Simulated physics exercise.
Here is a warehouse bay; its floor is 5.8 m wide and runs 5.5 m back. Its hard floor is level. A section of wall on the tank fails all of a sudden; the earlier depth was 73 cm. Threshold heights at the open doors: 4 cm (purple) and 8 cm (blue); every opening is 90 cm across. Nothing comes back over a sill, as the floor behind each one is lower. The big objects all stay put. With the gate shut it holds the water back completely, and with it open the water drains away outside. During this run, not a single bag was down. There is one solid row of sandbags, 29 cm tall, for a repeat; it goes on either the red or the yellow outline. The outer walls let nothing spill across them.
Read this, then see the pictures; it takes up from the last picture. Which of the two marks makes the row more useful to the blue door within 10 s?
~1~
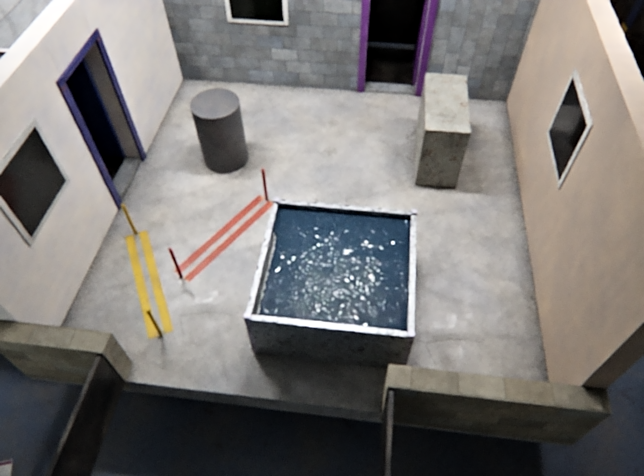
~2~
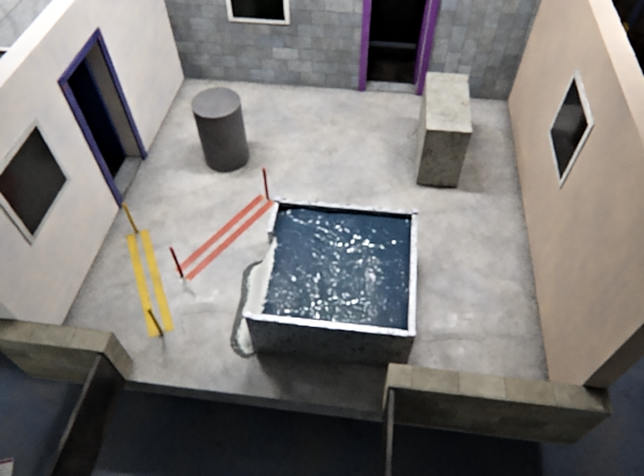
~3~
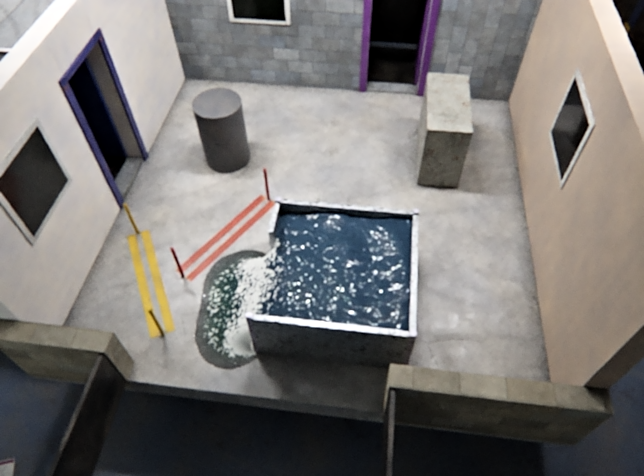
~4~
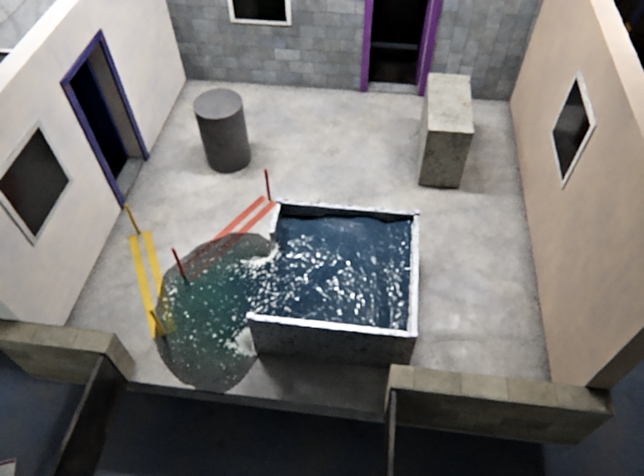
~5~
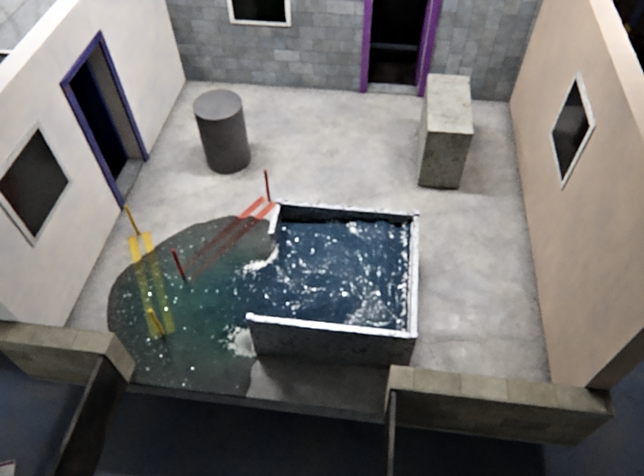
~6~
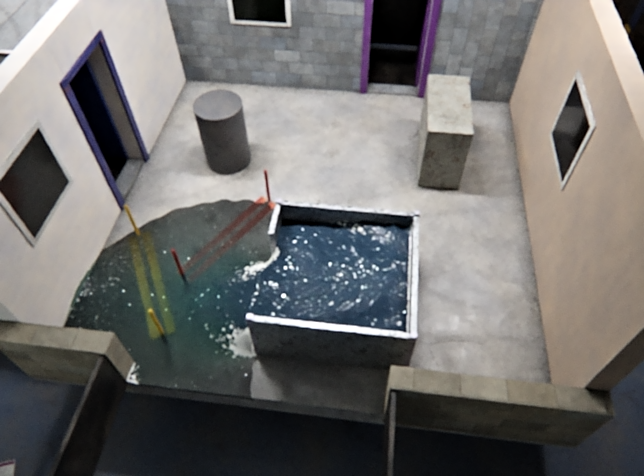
The red mark does.
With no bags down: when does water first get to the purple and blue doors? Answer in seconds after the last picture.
Times - purple 3.4 s, blue 0.4 s.
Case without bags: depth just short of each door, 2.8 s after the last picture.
Purple 0 cm, blue 11 cm.
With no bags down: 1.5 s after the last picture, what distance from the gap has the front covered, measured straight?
4.6 m.
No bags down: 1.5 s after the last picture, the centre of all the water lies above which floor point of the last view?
Centre estimate: Near (219, 280).
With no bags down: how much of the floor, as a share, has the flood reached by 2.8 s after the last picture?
Wet fraction: Around 40 %.
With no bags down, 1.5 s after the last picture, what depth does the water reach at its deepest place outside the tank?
I'd say some 36 centimetres at most.
Then, 0.7 s after the last picture water covers 25 % of the floor and is deepest (52 cm) near (52, 352) in the run without bags; in at the blue door, 0 L with no bags, 0 L with the row on red, 1 L on yellow.
Then, 1.5 s after the last picture water covers 25 % of the floor and is deepest (36 cm) near (67, 354) in the run without bags; in at the blue door, 8 L with no bags, 0 L with the row on red, 20 L on yellow.
Then, 2.8 s after the last picture water covers 40 % of the floor and is deepest (30 cm) near (186, 82) in the run without bags; in at the blue door, 22 L with no bags, 1 L with the row on red, 35 L on yellow.
Then, 5.3 s after the last picture water covers 75 % of the floor and is deepest (14 cm) near (183, 87) in the run without bags; in at the blue door, 27 L with no bags, 1 L with the row on red, 44 L on yellow.
Then, 9.3 s after the last picture water covers 90 % of the floor and is deepest (10 cm) near (498, 103) in the run without bags; in at the blue door, 27 L with no bags, 1 L with the row on red, 44 L on yellow.
